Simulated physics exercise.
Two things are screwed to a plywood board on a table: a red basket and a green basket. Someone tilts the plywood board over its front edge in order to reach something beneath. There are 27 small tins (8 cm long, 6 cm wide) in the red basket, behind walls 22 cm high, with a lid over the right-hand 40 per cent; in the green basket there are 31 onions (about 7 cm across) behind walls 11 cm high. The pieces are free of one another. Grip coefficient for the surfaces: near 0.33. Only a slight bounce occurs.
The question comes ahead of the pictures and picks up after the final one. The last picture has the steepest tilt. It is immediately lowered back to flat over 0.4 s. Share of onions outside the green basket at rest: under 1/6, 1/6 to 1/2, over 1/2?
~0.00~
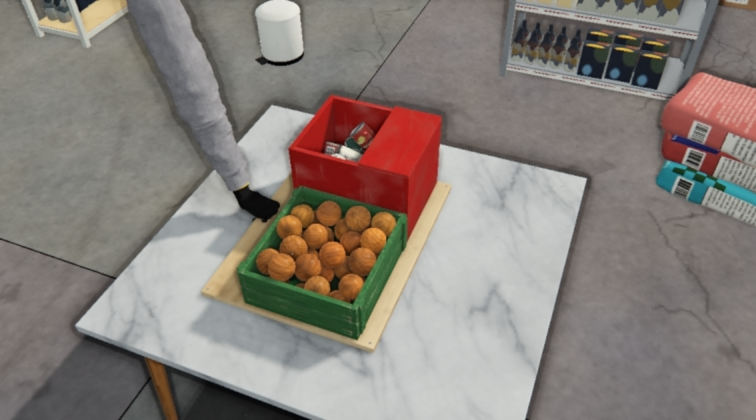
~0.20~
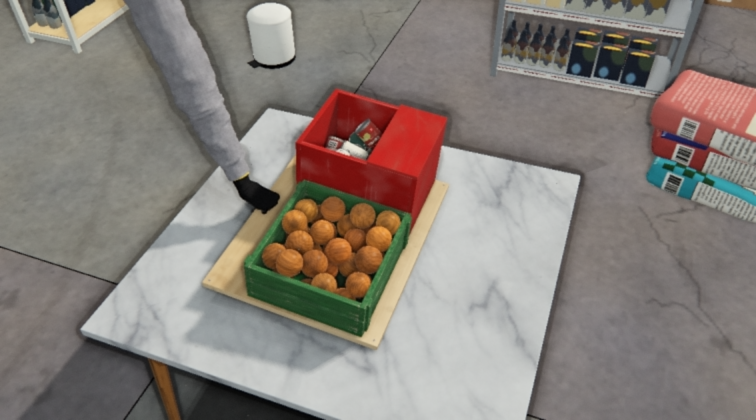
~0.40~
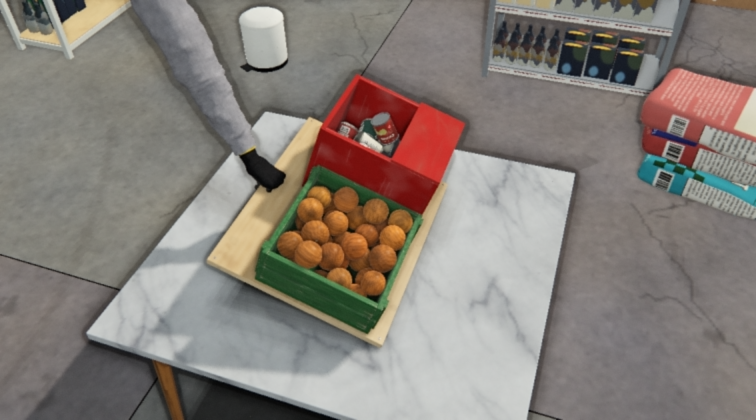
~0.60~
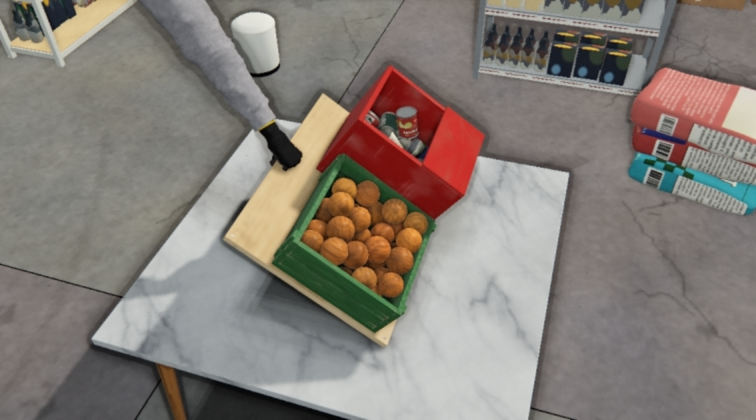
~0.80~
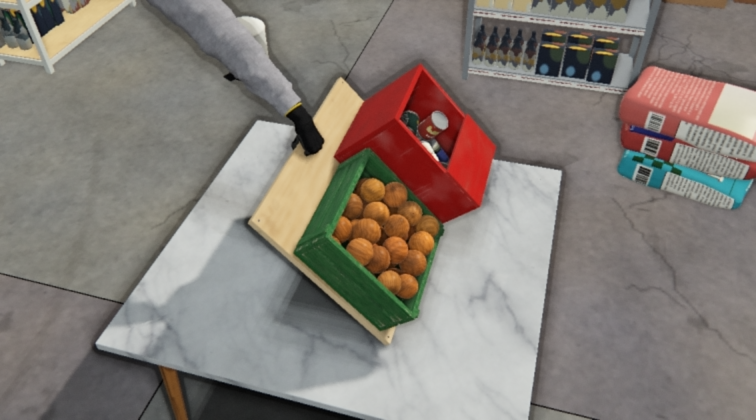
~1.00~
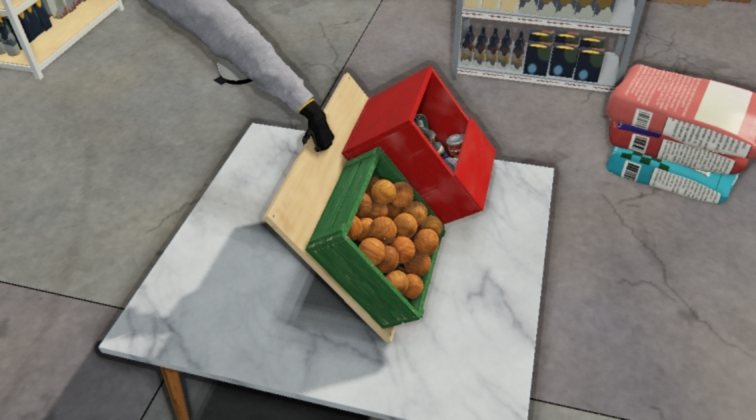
Bet it keeps above five-sixths of them inside.
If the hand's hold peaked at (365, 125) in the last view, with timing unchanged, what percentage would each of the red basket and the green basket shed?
Red basket 0%, green basket 20%.
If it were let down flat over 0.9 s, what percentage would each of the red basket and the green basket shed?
Then the red basket sheds 0 %, while the green basket sheds 0 %.
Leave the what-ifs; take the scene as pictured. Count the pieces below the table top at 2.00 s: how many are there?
Piece count: About 0.
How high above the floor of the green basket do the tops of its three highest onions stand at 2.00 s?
Roughly 14 cm.
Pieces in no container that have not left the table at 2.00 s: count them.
Roughly 1.
After 1.16 s, tilt 34°; red basket 27 in, 0 out and green basket 30 in, 1 out.
After 1.36 s, tilt 1°; red basket 27 in, 0 out and green basket 30 in, 1 out.
After 1.64 s, tilt 0°; red basket 27 in, 0 out and green basket 30 in, 1 out.
When it is over (at 2.00 s), red basket 27 in, 0 out and green basket 30 in, 1 out. Asked share, 1 of 31, 3 per cent.
